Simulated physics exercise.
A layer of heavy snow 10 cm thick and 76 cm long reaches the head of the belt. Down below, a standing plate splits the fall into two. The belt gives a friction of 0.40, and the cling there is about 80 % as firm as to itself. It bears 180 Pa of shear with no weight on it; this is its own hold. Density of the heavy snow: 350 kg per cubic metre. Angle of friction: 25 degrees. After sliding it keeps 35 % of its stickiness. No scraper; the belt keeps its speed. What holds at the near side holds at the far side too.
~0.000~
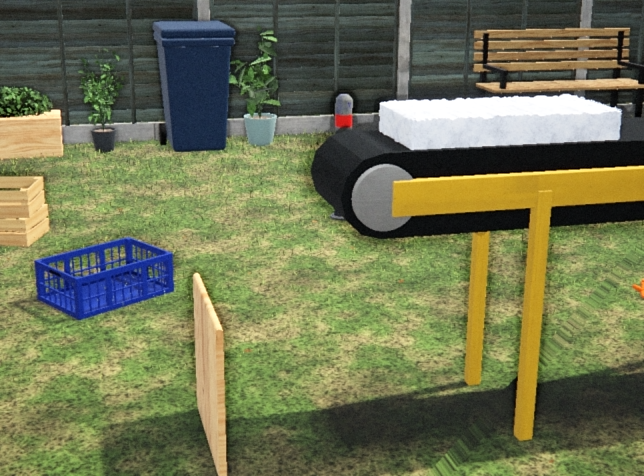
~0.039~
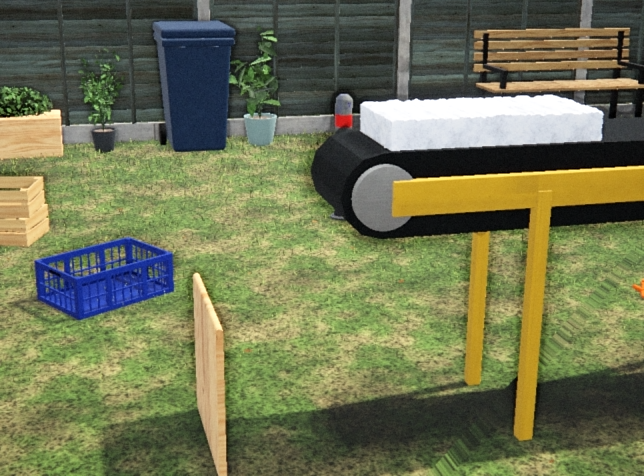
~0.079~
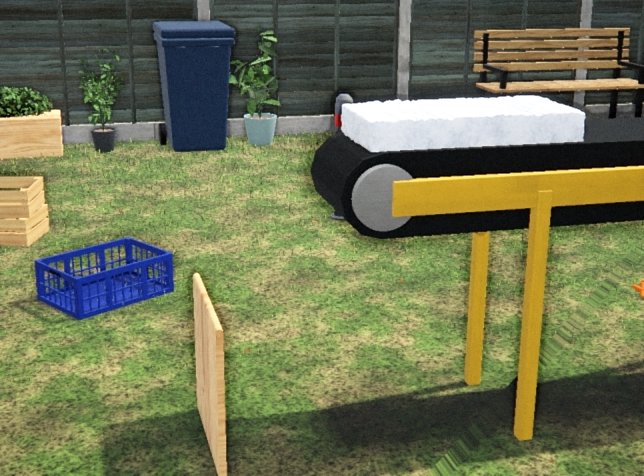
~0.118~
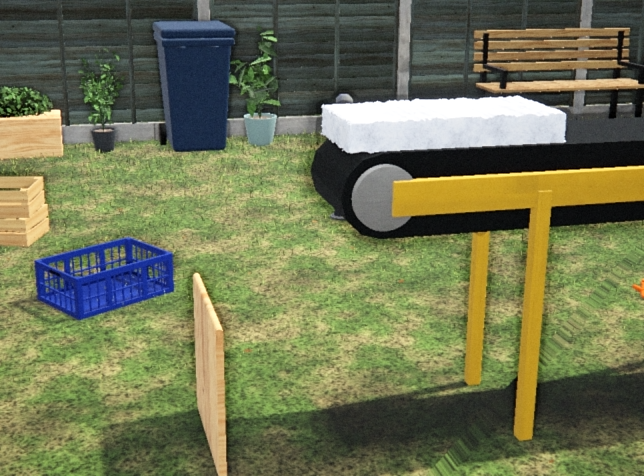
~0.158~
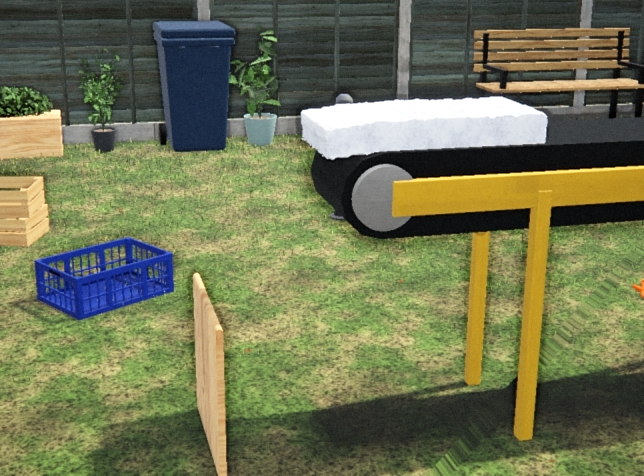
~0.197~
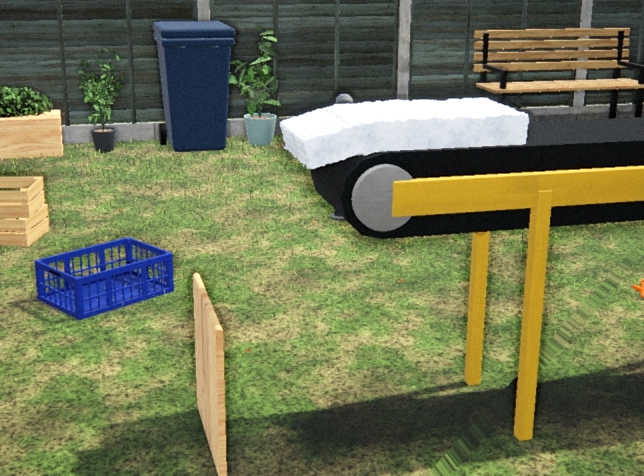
In a fenced garden, a white snowy slab riding left along a black conveyor belt, its front edge extending past the roller and drooping slightly.
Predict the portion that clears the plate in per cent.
The figure comes out near 100 %.
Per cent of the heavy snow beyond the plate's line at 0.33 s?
I'd say close to 0 %.
By 0.33 s, 0 % is beyond the plate's line.
By 0.49 s, 29 % is beyond the plate's line.
By 0.64 s, 68 % is beyond the plate's line.
By 0.80 s, 100 % is beyond the plate's line.
By 1.91 s, at the end, 100 % is beyond the plate's line.
